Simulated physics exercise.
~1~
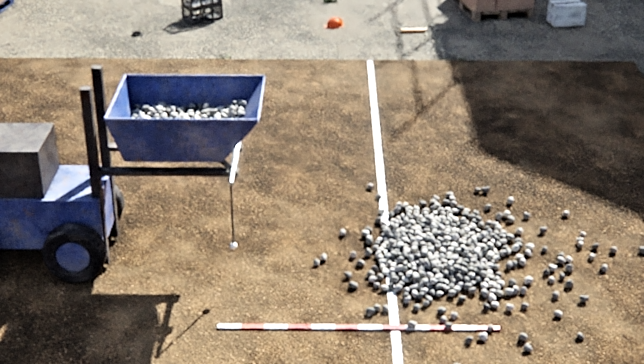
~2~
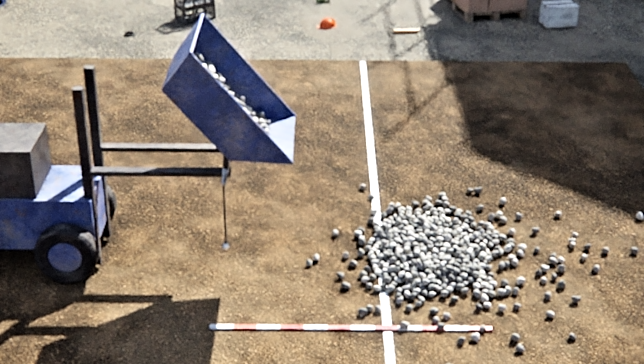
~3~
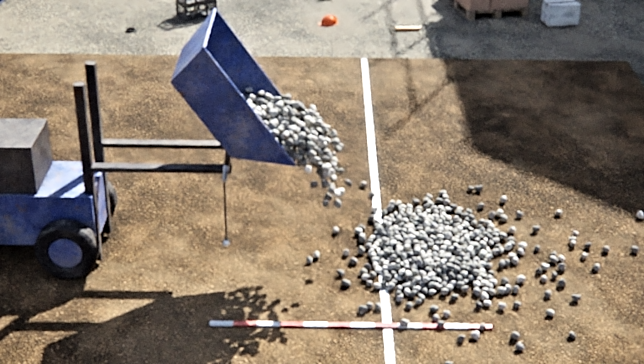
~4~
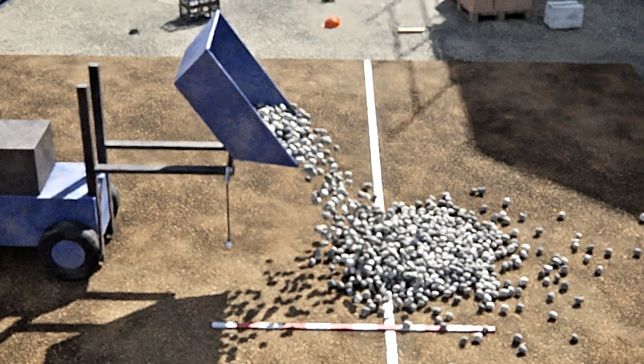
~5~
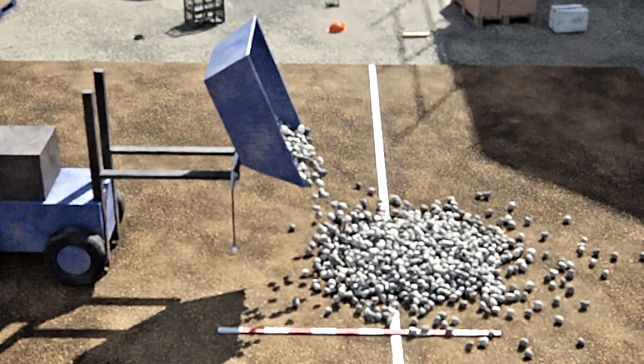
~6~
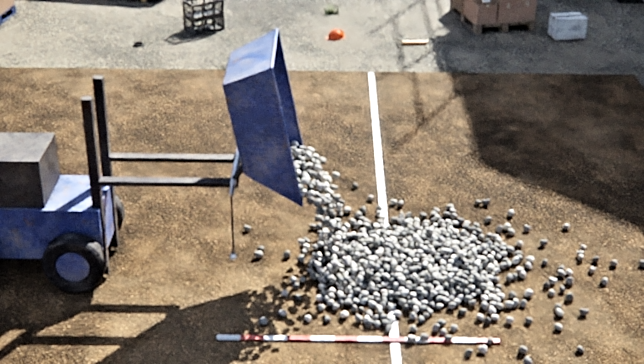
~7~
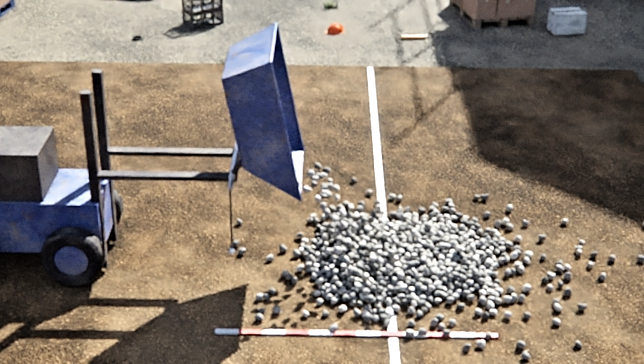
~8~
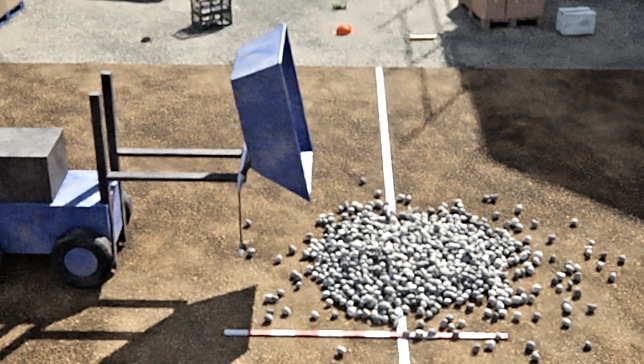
Blue skip on a wheeled loader tipping rightward in two stages, pouring grey stones beside an existing heap until empty, widening the pile leftward across a white line.
